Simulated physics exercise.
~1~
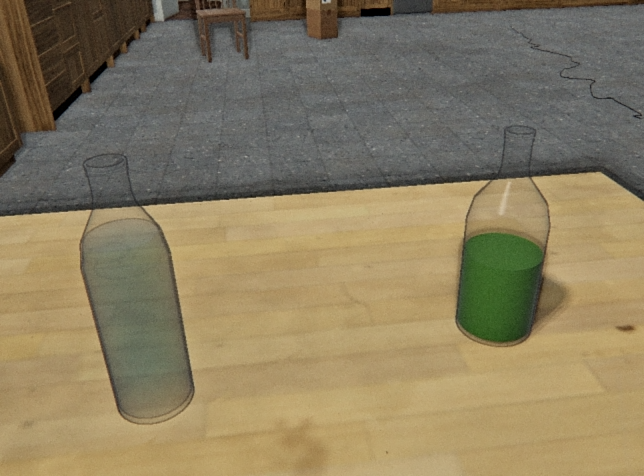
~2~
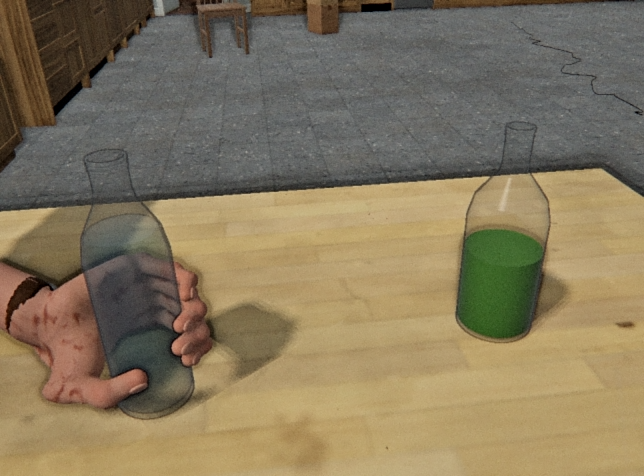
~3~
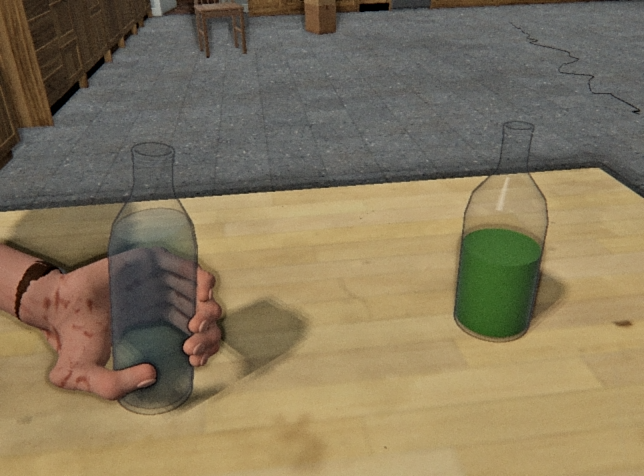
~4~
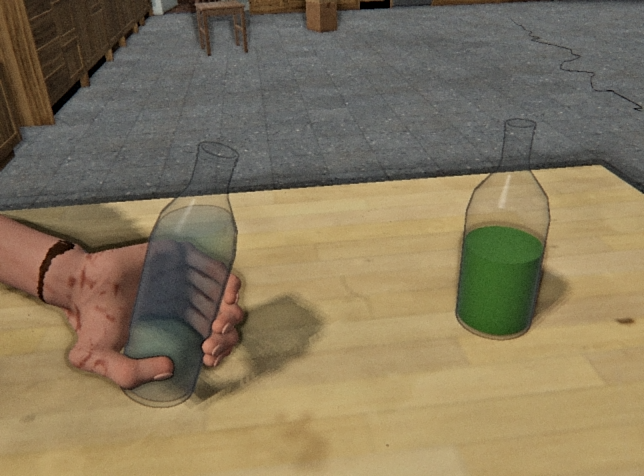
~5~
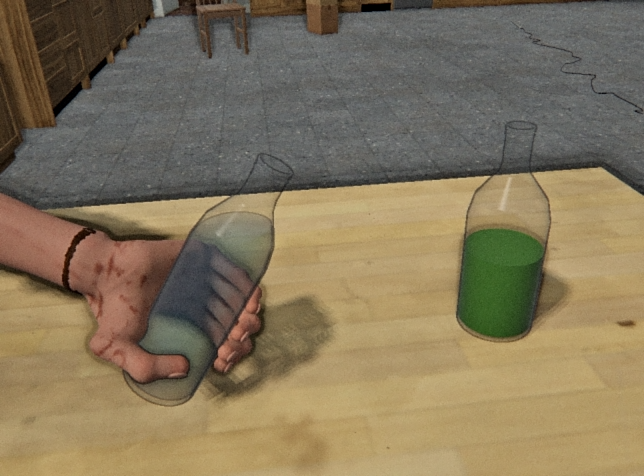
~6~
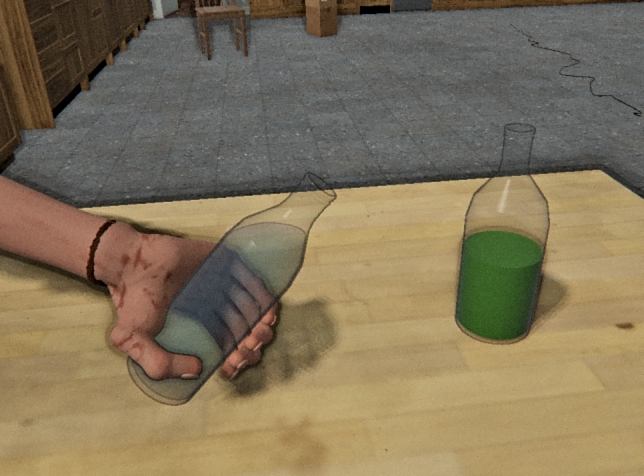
A hand with reddish blotches and a dark band at the wrist reaches in from the left, grasps the left bottle, shifts it slightly right and tilts its neck steadily rightward. The clear bottle holds pale bluish liquid, while the one standing still at right holds bright green. Both are seen from slightly above on a light wooden table, with grey floor tiles, wooden cabinets and a chair behind.
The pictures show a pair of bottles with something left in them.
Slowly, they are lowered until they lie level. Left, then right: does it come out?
The left bottle lets some out; the right bottle lets some out.
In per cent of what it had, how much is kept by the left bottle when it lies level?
Something near 30 in a hundred stays put.
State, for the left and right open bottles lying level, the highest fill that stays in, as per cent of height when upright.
Fill limits: About 22 % and about 24 %.
A moment on, the left bottle is nearly down; left bottle, all still inside.
Further on, the left bottle lies flat; left bottle, a puddle at its mouth.
When it is over, both lie flat; left bottle, a puddle at its mouth; right bottle, a puddle at its mouth.
